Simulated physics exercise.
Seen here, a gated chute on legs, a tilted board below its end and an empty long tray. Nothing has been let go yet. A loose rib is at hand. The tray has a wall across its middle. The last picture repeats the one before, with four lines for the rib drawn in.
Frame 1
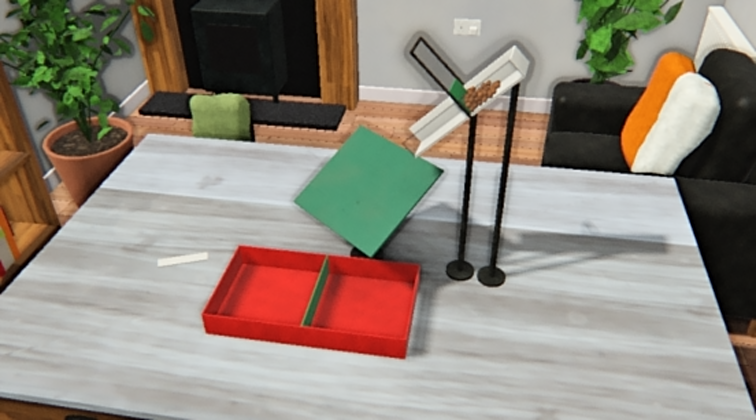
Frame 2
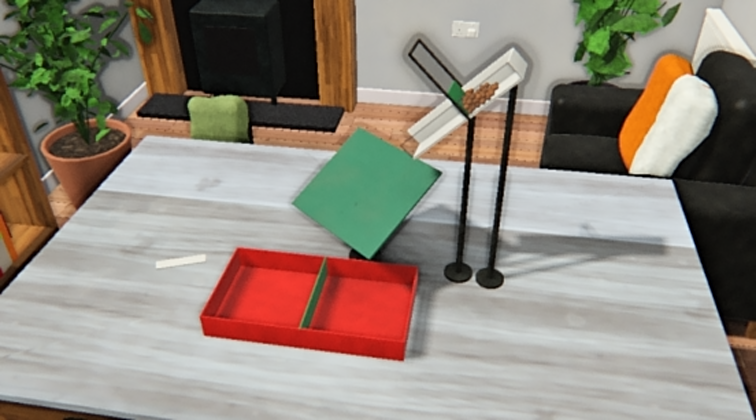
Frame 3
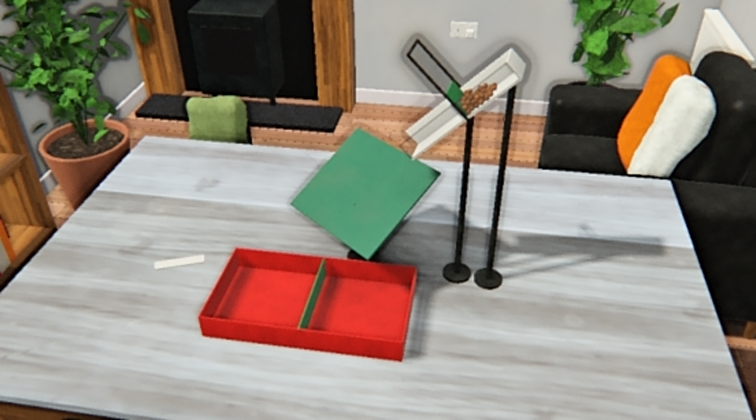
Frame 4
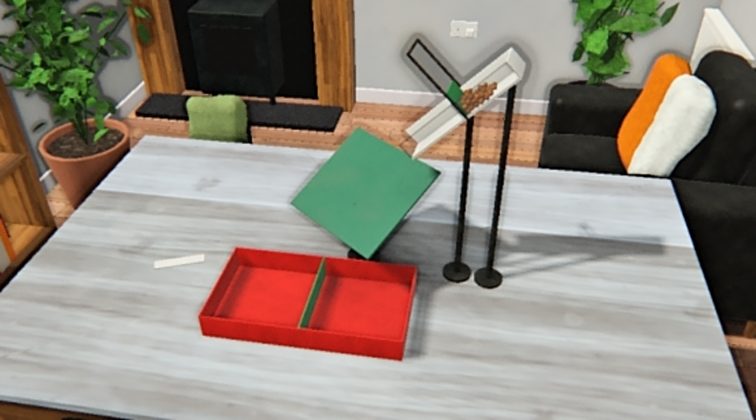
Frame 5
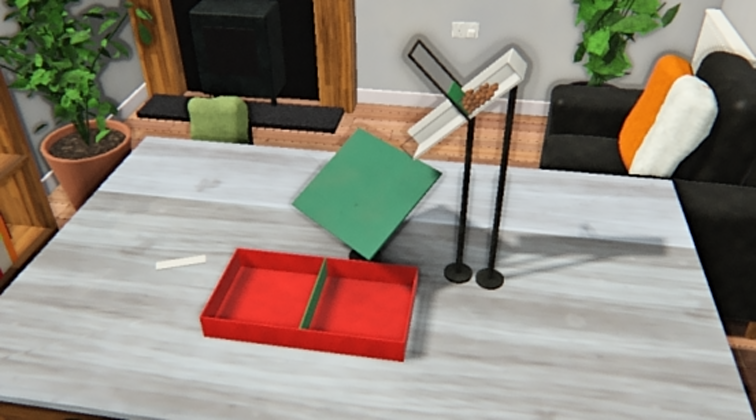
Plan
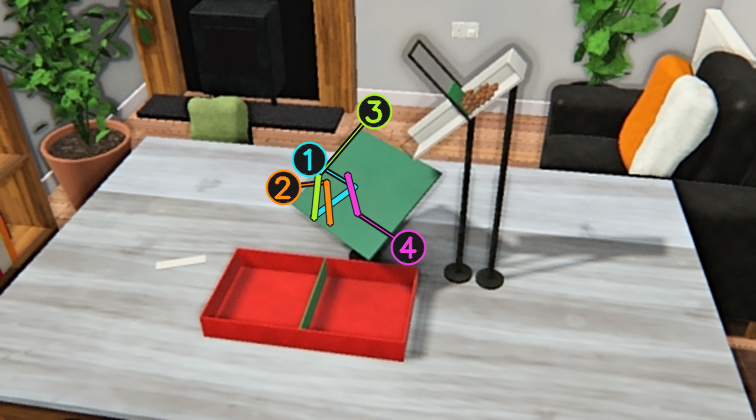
On a pale wooden table in a living room, a white chute on thin black legs holds small brown balls behind a gate, above a tilted green board and an empty, divided red tray. The view shifts very slightly, while the balls, gate, board and tray all stay still.
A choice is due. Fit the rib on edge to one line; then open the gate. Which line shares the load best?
I would pick line 2.
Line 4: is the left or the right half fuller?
More lands on the right.
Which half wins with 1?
The left half.
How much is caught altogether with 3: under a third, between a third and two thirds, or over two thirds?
Over two thirds.
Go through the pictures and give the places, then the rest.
In the first picture, load behind the gate near (480, 92), cereal balls; lip of the chute near (419, 150), sloping fairly steeply.
In the second picture, middle of the board near (364, 188), tilted fairly steeply; middle of its low edge near (328, 230); of its high edge near (398, 148).
In the third picture, front corners of the tray near (199, 317) and (402, 342); front end of its middle wall near (298, 329); gate still shut near (452, 91).
In the fourth picture, middle of the load near (477, 94); lip near (416, 151).
In the fifth picture, middle of the load near (478, 94); lip near (417, 152).
On the marked copy, line 1 from (354, 186) to (313, 216); line 2 from (326, 182) to (330, 223); line 3 from (318, 176) to (314, 217); line 4 from (347, 175) to (357, 213).
For line 1, of what is caught, all but a few in the left half, only a few in the right.
For line 2, of what is caught, close to half in the left half, close to half in the right.
For line 3, of what is caught, all but a few in the left half, a small share in the right.
For line 4, of what is caught, a small share in the left half, the bulk in the right.
